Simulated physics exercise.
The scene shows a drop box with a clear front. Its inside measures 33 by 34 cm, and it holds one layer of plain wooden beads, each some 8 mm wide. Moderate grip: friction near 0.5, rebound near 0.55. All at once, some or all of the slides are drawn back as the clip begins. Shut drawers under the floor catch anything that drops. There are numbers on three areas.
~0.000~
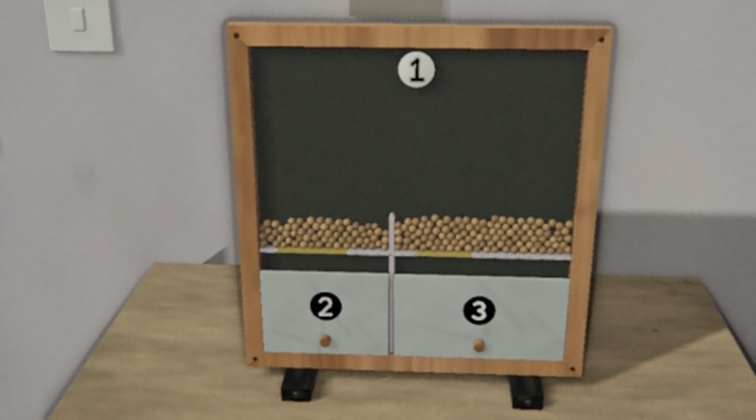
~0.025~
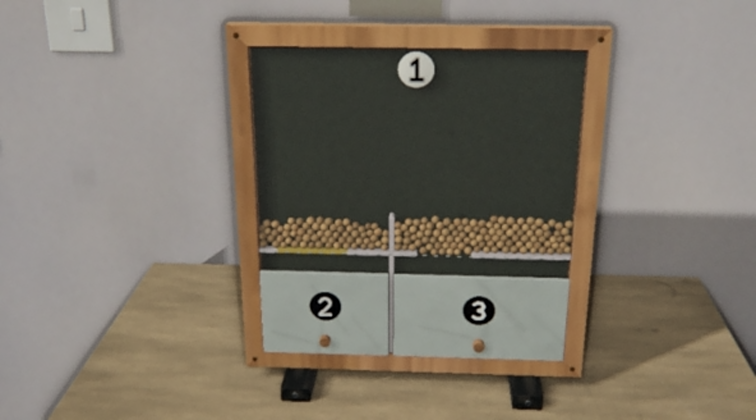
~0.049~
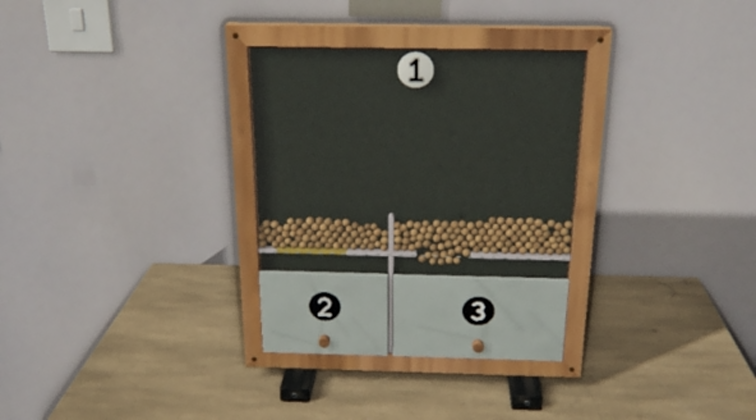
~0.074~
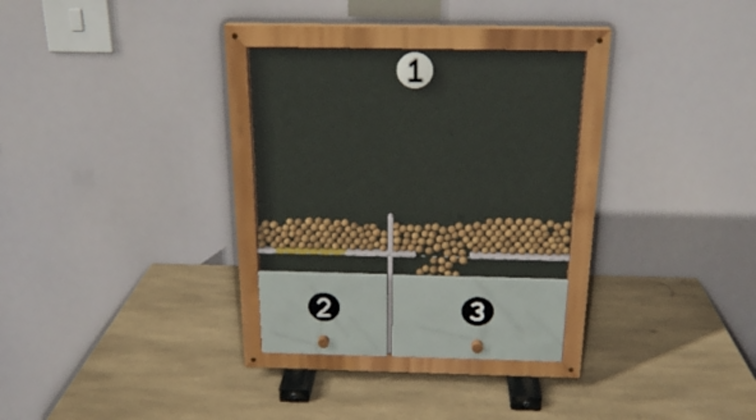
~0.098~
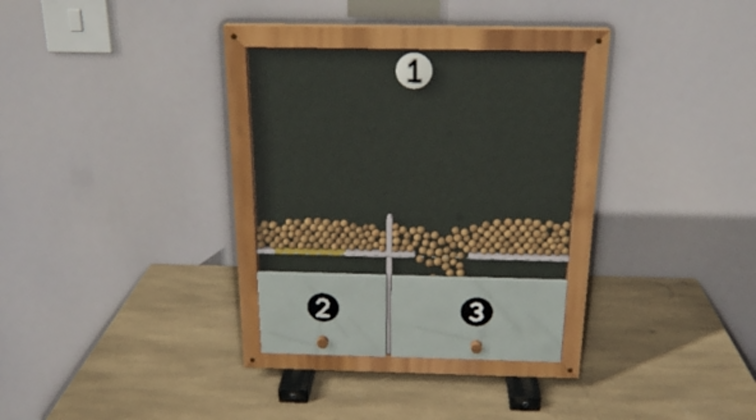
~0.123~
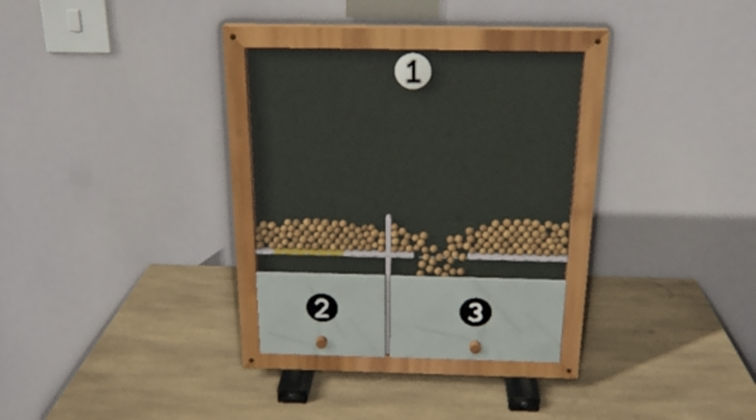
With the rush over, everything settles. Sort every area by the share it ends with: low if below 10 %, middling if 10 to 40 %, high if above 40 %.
Store 1: High; drawer 2: Low; drawer 3: Middling.
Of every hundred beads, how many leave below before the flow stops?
Around 35 percent.
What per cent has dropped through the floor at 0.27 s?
About 30 %.
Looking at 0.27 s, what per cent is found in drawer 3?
The share there is around 25 %.
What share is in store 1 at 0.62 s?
I'd say some 70 in a hundred.
After 0.27 s, 30 % are out; no. 1, 70 %, no. 3, 25 %.
After 0.62 s, 30 % are out; no. 1, 70 %, no. 3, 30 %.
After 1.32 s, 35 % are out; no. 1, 65 %, no. 3, 35 %.
At rest by 1.5 s, 35 % are out; no. 1, 65 %, no. 2, 0 %, no. 3, 35 %.
